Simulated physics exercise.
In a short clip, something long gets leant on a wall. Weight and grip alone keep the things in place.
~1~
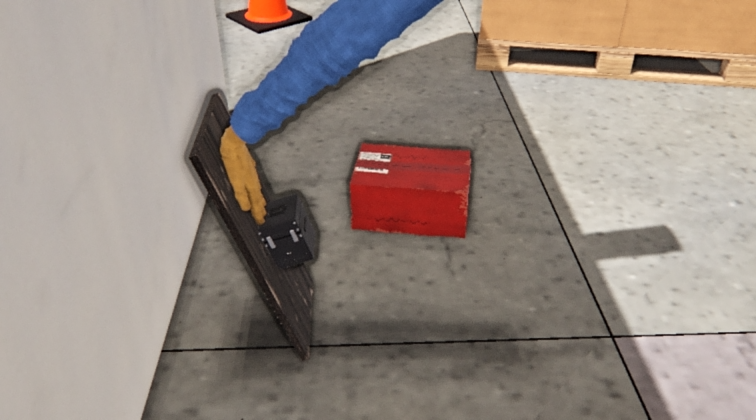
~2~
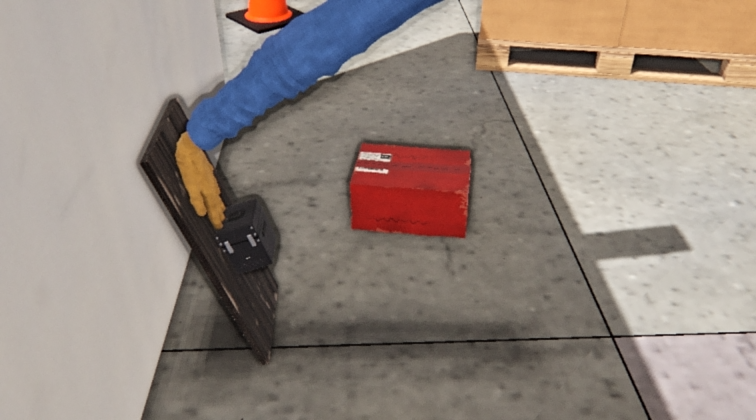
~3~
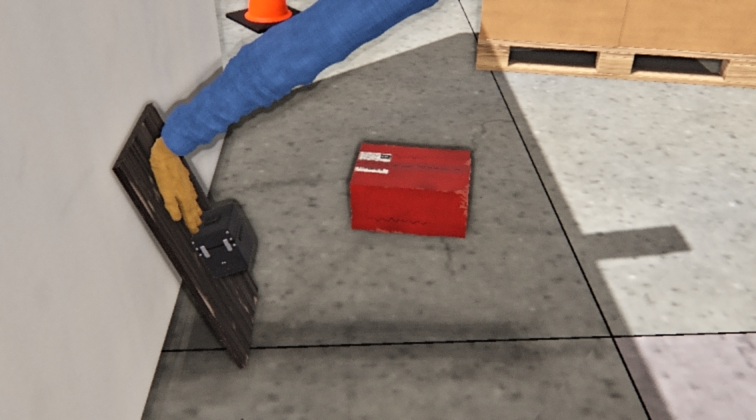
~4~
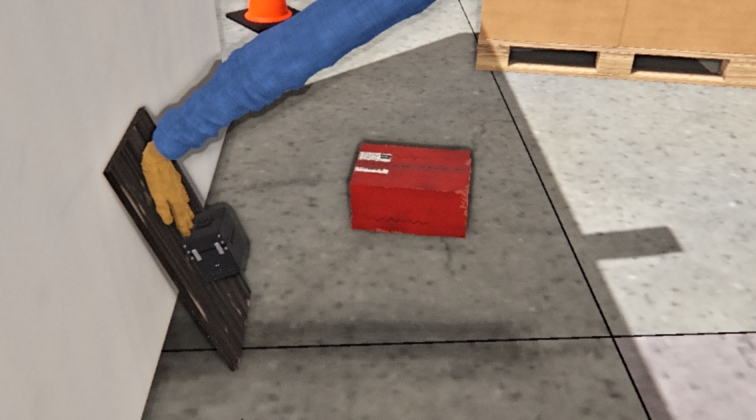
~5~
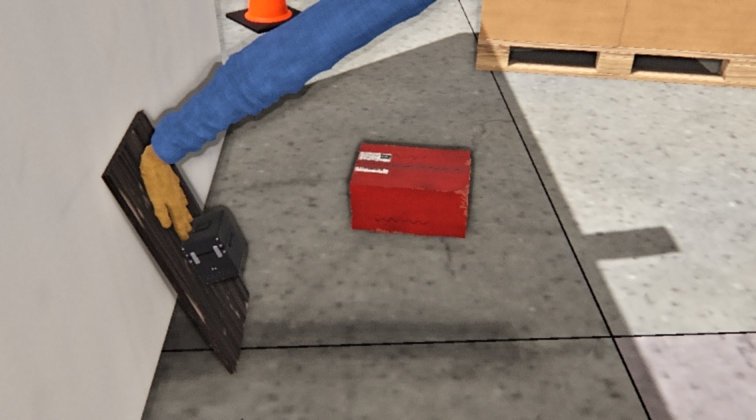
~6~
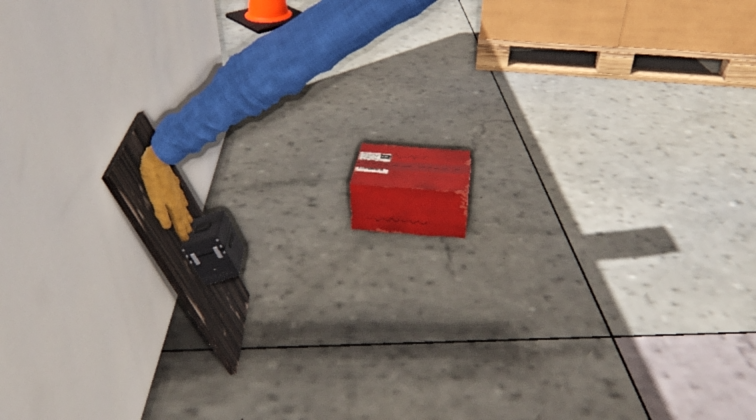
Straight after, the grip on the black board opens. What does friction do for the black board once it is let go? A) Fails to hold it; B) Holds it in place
(B) Holds it in place.
Then, 1.10 s past the last view, nothing moves.
Then, 2.30 s past the last view, black board resting near (188, 247).
Finally, both still in place. Final places as the last picture's camera would see them, black board near (187, 247). The board remains leaning.
